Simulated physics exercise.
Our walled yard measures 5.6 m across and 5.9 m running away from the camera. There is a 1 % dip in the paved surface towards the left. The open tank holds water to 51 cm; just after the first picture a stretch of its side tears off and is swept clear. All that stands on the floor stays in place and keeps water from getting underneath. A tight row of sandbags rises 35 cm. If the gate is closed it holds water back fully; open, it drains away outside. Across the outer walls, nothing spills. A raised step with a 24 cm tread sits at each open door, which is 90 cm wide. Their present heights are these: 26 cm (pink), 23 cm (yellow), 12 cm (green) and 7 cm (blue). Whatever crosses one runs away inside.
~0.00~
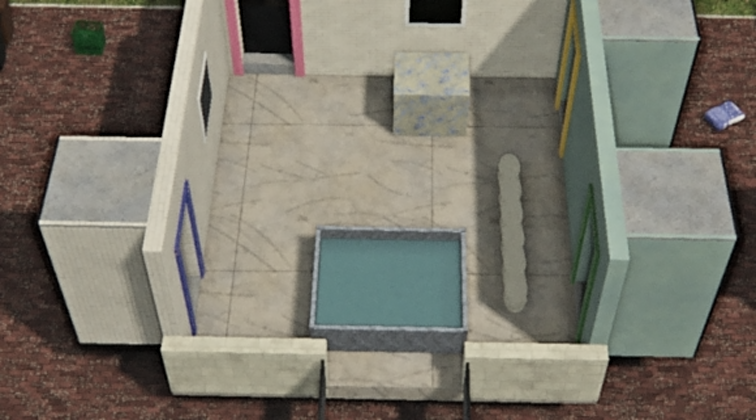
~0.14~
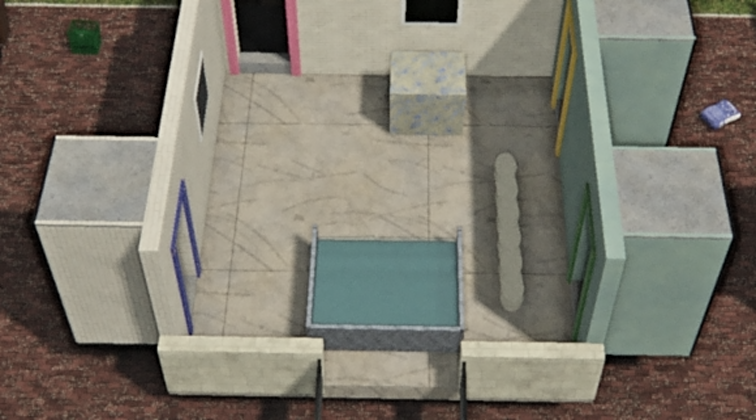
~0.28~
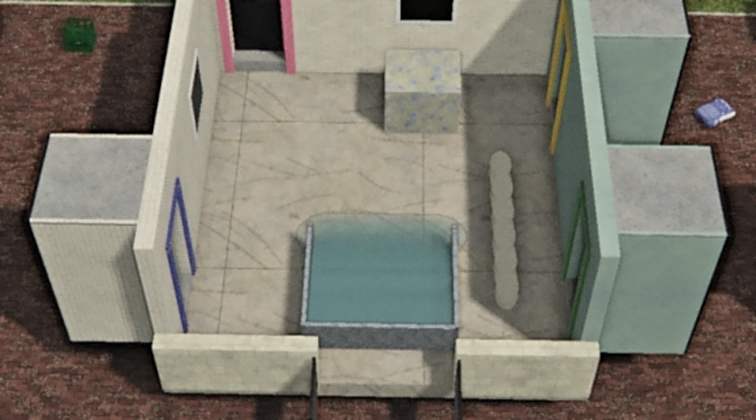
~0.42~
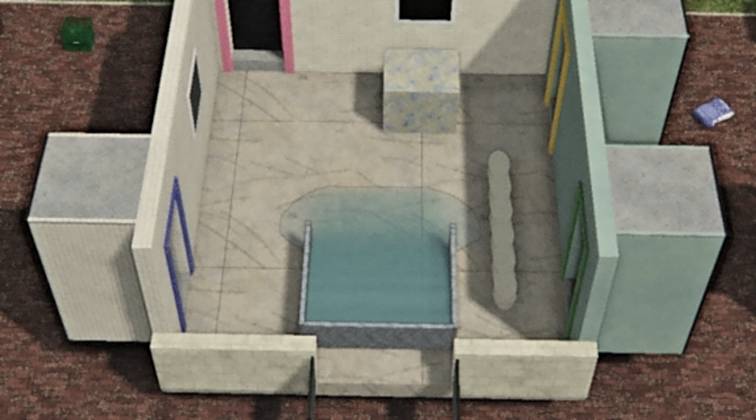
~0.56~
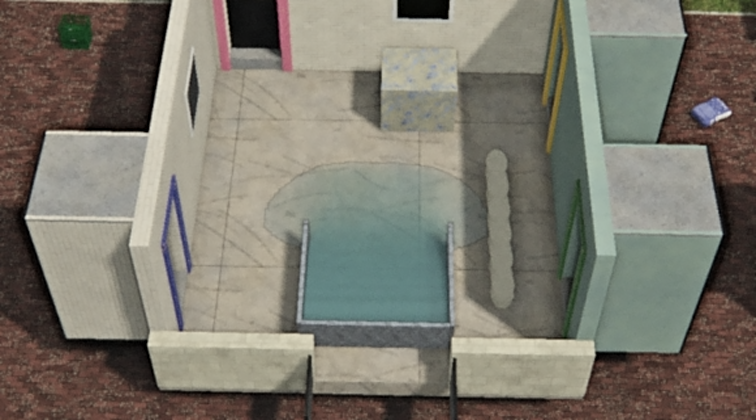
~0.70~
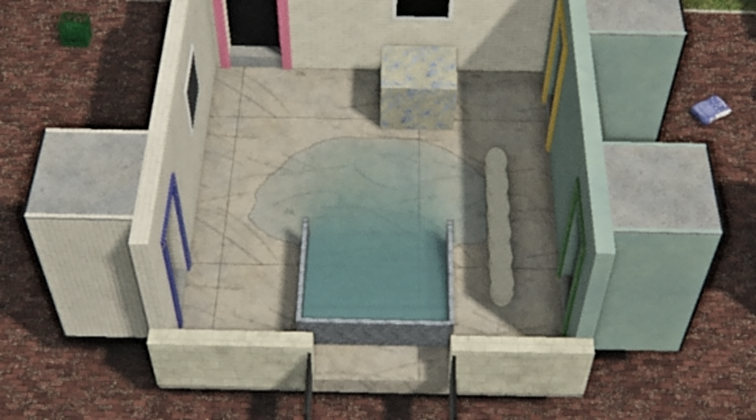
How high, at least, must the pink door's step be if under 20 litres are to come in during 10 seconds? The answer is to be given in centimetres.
I would say about 18 cm.
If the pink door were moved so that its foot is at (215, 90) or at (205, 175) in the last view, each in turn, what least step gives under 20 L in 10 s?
You'd want roughly 24 cm there first, then roughly 5.5 cm.
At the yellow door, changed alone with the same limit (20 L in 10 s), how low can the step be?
At the yellow door you'd want roughly 9.5 cm.
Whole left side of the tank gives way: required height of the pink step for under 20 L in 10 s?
With that break, close to 11.5 cm.
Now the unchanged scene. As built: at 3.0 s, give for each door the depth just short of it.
Centimetres: Pink = 25, yellow = 15, green = 0, blue = 0.
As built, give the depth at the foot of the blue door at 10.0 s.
It works out to about 11.0 centimetres deep.
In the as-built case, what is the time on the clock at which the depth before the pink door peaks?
Peak time: About 3.6 s.
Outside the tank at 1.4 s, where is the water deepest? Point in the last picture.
Check close to (394, 129).
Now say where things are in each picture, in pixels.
In the first picture, still water, 51 cm deep, in the open tank at (390, 280); the pink door at (266, 32) is dry.
In the second picture, water pours out on the far side and has run 0.2 m, to a hidden place; about 4 cm deep outside, 51 cm at the back.
In the third picture, the gap is on the far side, the front 0.6 m out at (320, 219); the back of the open tank holds 51 cm.
In the fourth picture, water pours out on the far side and has run 1.2 m, to (328, 191); about 8 cm deep outside, 51 cm at the back.
In the fifth picture, water pours out on the far side and has run 1.6 m, to (342, 167); about 6 cm deep outside, 46 cm at the back.
In the sixth picture, water pours out on the far side and has run 2.1 m, to (339, 142); about 5 cm deep outside, 43 cm at the back; the pink door at (253, 24), 4.4 m from the gap, is still 2.1 m from the nearest water.
After 1.4 s water covers 40 % of the floor, deepest (28 cm) near (394, 129); it has not reached the pink door.
After 3.0 s water covers 55 % of the floor, deepest (35 cm) near (216, 72); 25 cm at the pink door, 0 litres in over its 26 cm step.
After 10.0 s water covers 95 % of the floor, deepest (13 cm) near (186, 289); 8 cm at the pink door, 4 litres in over its 26 cm step.
At the pink door as built, the water arrived by 1.9 s and peaked near 25 cm at 3.6 s.
Run again over the same 10 s with other heights there, 27 litres in over 16.5 cm, 15 litres over 19.5 cm. The limit of 20 litres is kept from about 18 cm up.
